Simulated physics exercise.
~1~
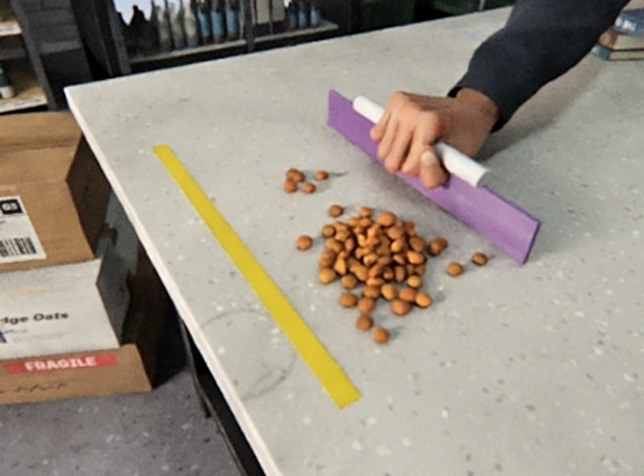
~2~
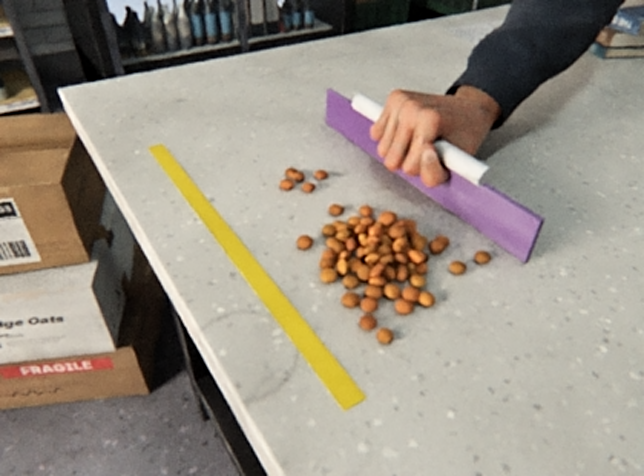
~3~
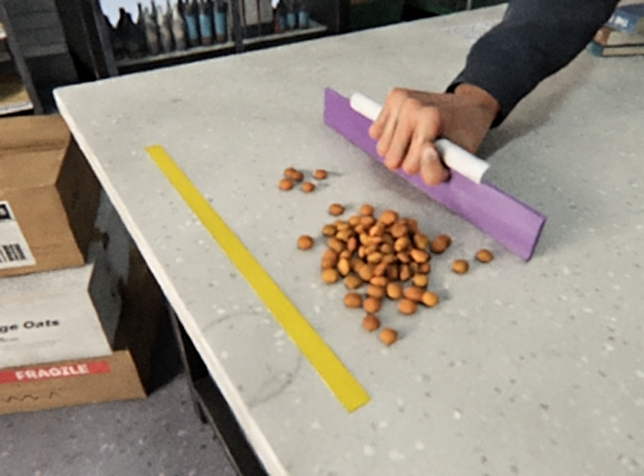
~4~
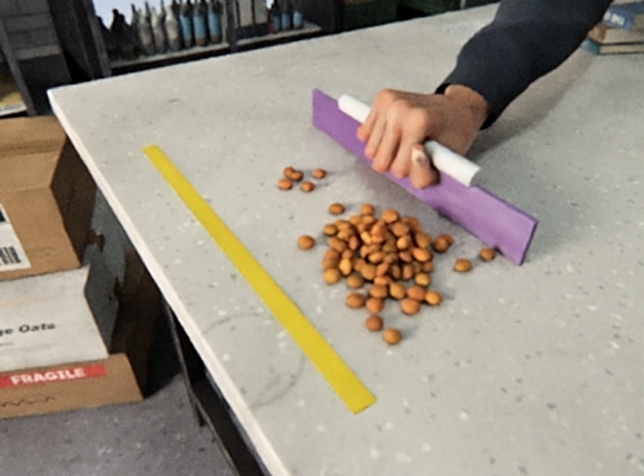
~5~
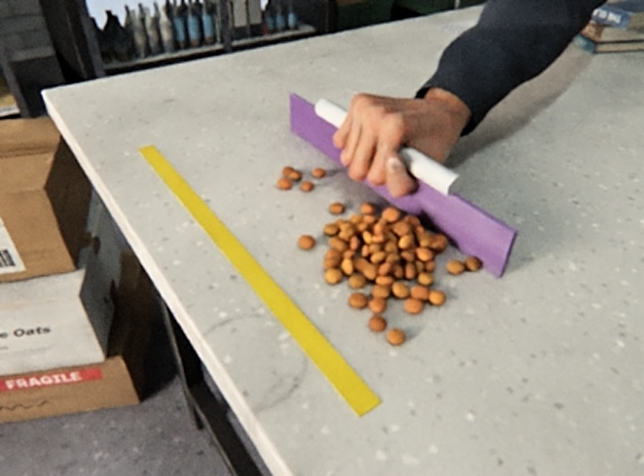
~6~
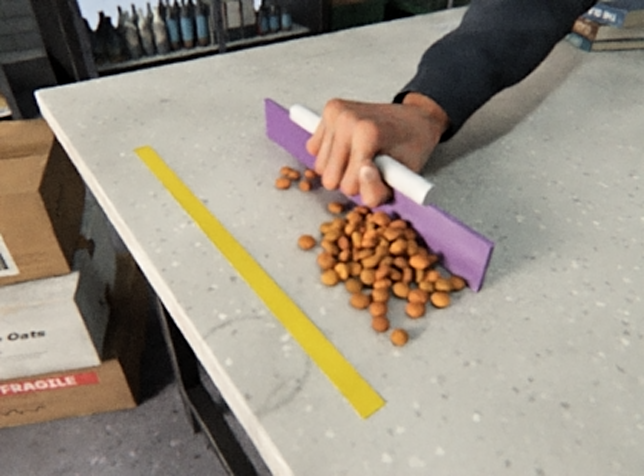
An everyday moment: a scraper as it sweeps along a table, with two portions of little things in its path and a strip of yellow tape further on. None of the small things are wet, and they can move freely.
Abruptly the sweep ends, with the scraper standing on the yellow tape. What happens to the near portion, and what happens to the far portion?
At the end, near portion: Partly lost; far portion: Not lost at all.
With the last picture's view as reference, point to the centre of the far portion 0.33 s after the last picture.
Near (249, 192).
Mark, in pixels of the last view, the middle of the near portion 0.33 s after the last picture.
Somewhere close to (316, 284).
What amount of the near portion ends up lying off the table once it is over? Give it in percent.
About 20 out of every hundred.
Then, 0.33 s after the last picture, scraper still moving, near (285, 180); near portion all on the table, its front near (253, 311); far portion all on the table, its front near (236, 197).
Then, 0.69 s after the last picture, scraper stopped at the yellow tape; near portion a small part over the edge; far portion all on the table, its front near (166, 221).
Then, 0.97 s after the last picture, scraper stopped at the yellow tape; near portion about a quarter over the edge; far portion all on the table, its front near (166, 221).
At rest, scraper stopped at the yellow tape; near portion about a quarter over the edge; far portion all on the table, its front near (166, 221).
